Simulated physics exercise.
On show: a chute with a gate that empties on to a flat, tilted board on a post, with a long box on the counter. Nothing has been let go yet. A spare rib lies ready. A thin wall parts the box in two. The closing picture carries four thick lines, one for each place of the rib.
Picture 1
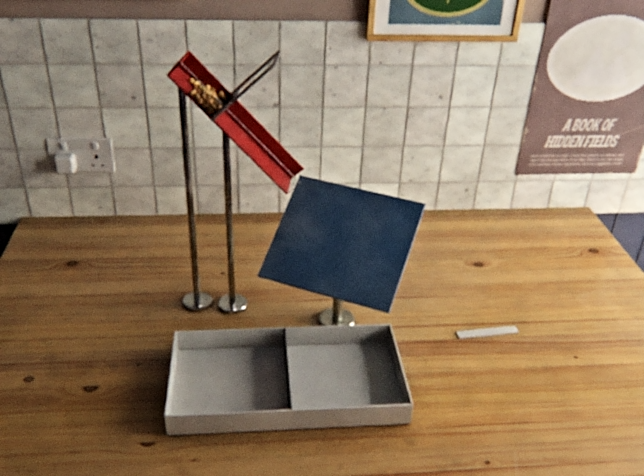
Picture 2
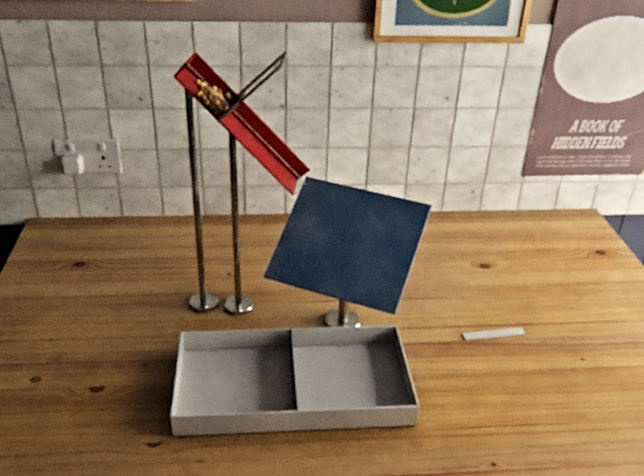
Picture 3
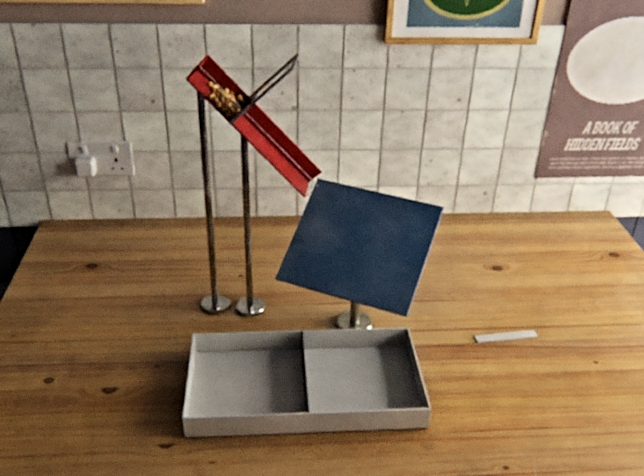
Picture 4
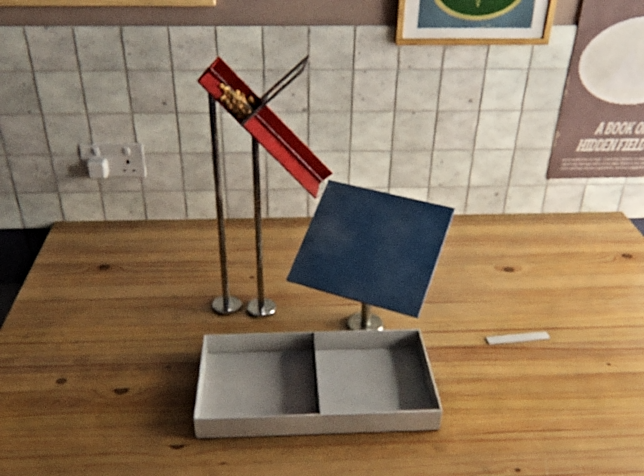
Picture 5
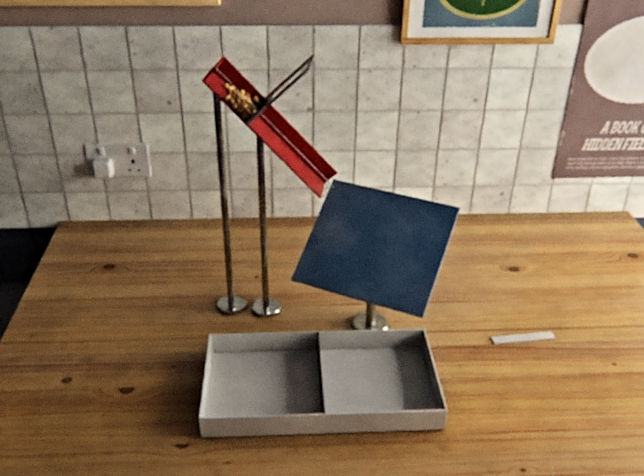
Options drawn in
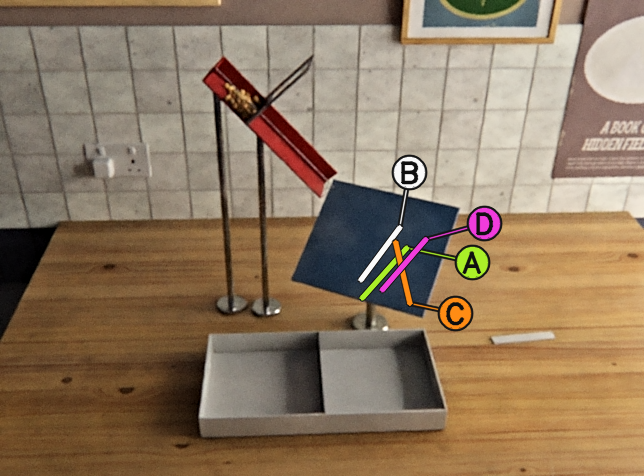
Camera drifting slightly over a still tabletop setup of a raised red chute holding a golden load, tilted blue board and divided grey box.
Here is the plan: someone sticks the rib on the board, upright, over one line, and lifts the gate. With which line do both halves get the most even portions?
The answer is line B.
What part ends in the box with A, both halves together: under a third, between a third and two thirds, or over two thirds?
Line A gives over two thirds.
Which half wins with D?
The right half.
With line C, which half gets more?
The right half.
On the marked copy, line A from (406, 247) to (362, 298); line B from (399, 227) to (360, 279); line C from (395, 242) to (409, 303); line D from (425, 239) to (382, 289).
With A, of what is caught, about a quarter in the left half, most in the right.
With B, of what is caught, about half in the left half, about half in the right.
With C, of what is caught, a small part in the left half, most in the right.
With D, of what is caught, a small part in the left half, most in the right.
